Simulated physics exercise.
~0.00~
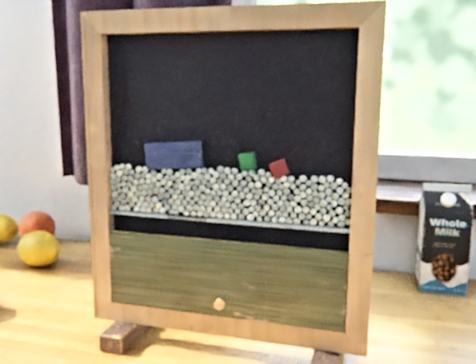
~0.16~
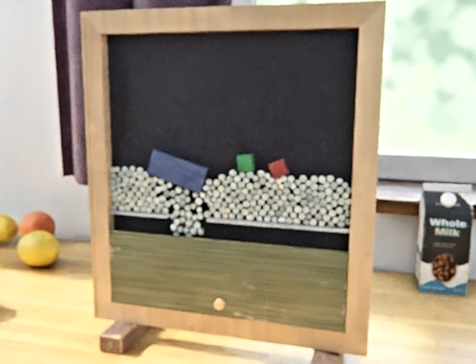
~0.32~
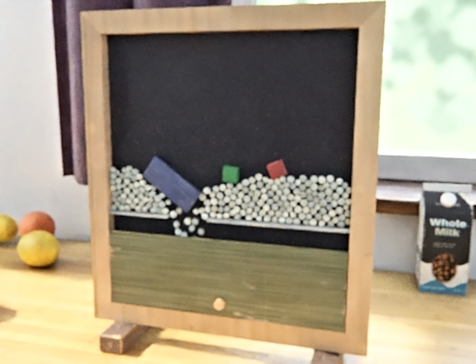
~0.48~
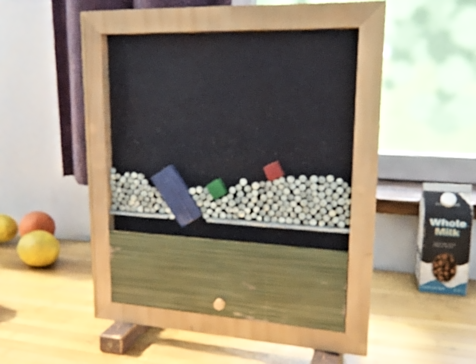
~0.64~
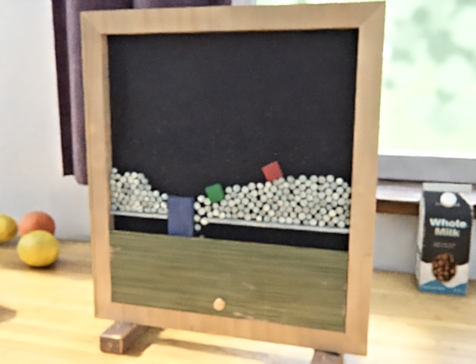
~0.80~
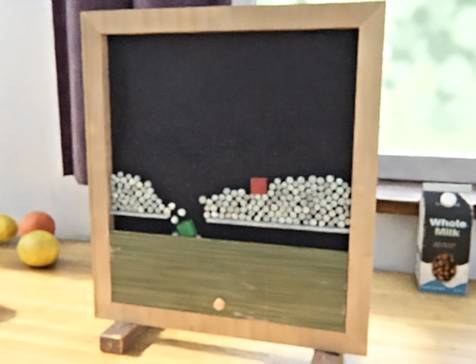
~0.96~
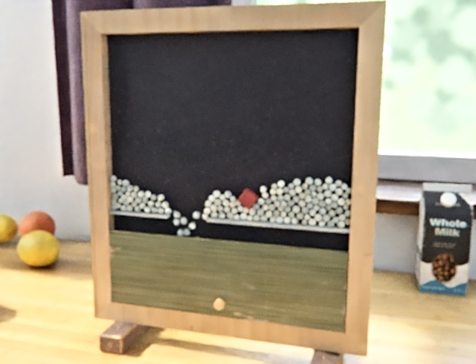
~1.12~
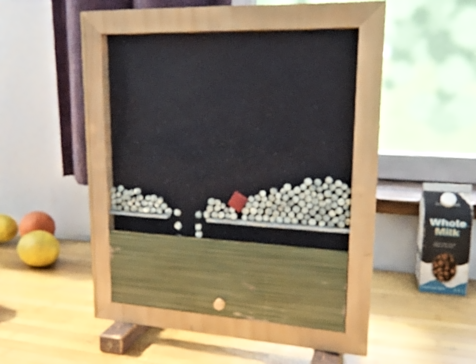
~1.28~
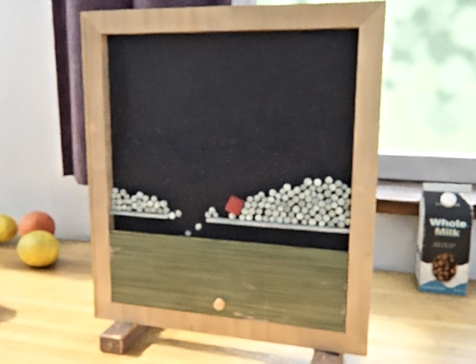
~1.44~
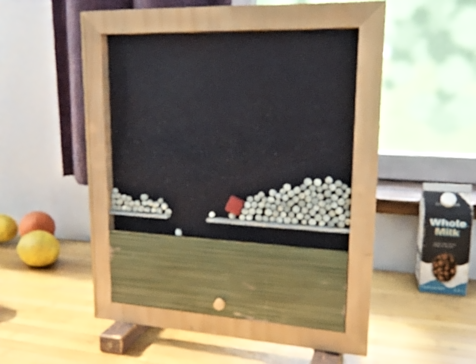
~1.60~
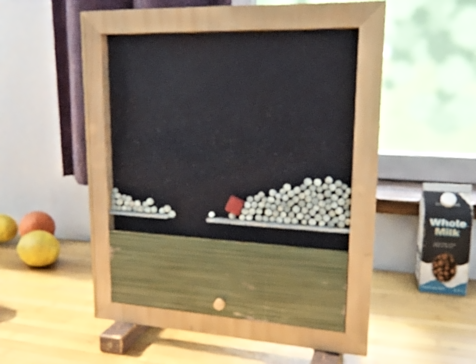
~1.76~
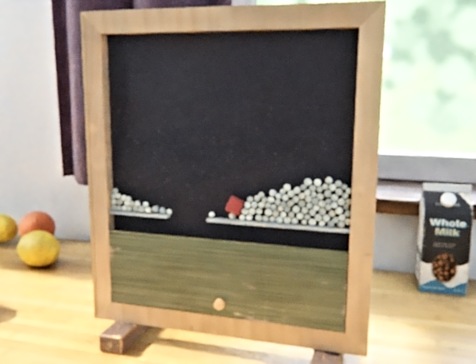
On a wooden tabletop, white beads draining through a framed case's gap, blue then green blocks dropping through, red block staying near the edge.
